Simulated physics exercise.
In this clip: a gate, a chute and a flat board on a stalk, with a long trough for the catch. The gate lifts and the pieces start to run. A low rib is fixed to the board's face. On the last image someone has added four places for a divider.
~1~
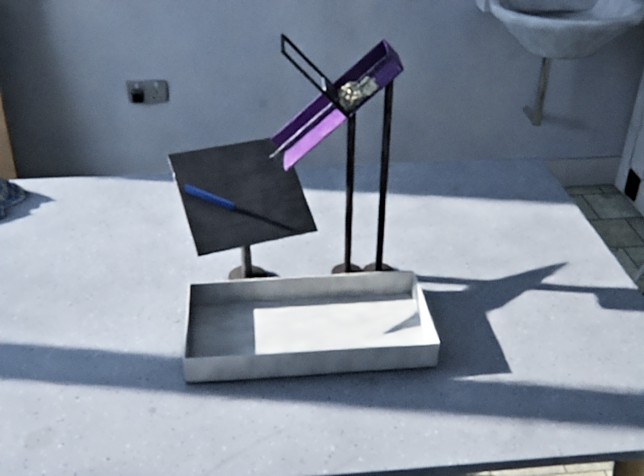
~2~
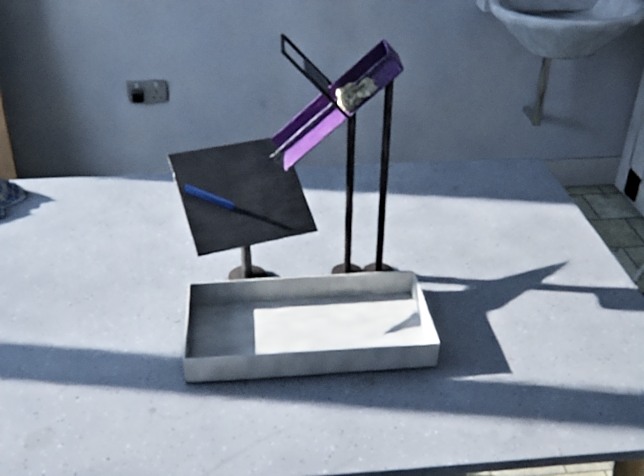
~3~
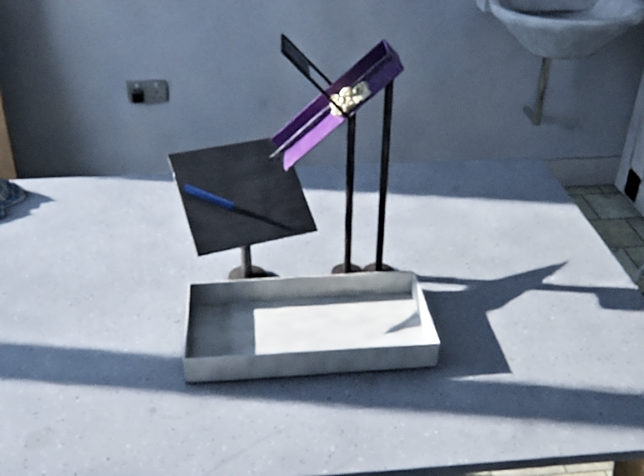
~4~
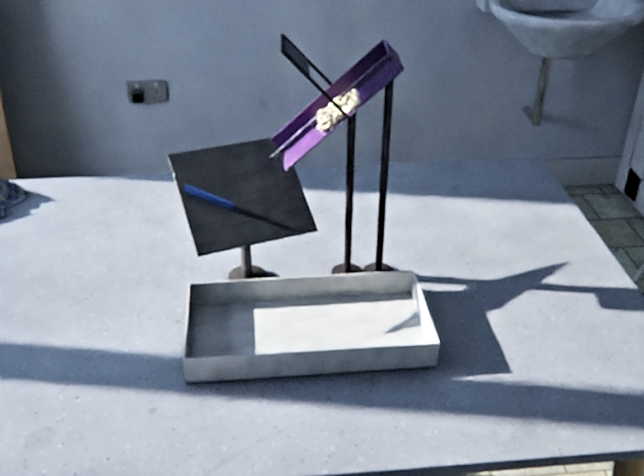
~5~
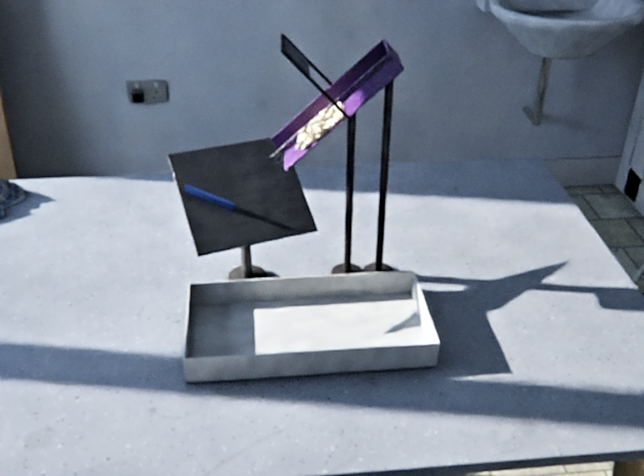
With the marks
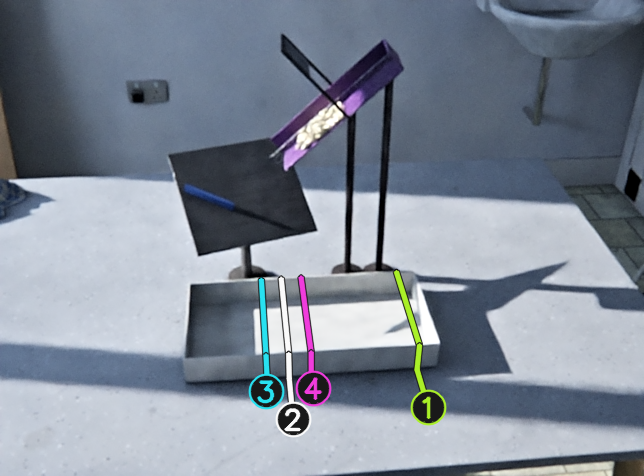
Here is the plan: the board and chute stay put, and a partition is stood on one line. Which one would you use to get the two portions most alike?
Use line 3.
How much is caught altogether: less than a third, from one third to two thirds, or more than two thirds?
About that: More than two thirds.
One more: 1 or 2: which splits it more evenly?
Here it is line 2.
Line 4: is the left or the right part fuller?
The left side.
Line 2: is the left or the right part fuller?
The left side.
On the marked copy, line 1 crosses the front rim at (419, 344); line 2 crosses the front rim at (288, 352); line 3 crosses the front rim at (265, 354); line 4 crosses the front rim at (311, 351).
With 1, of what is caught, all on the left of the divider, none on the right.
With 2, of what is caught, most on the left of the divider, a small part on the right.
With 3, of what is caught, about half on the left of the divider, about half on the right.
With 4, of what is caught, nearly all on the left of the divider, a stray few on the right.
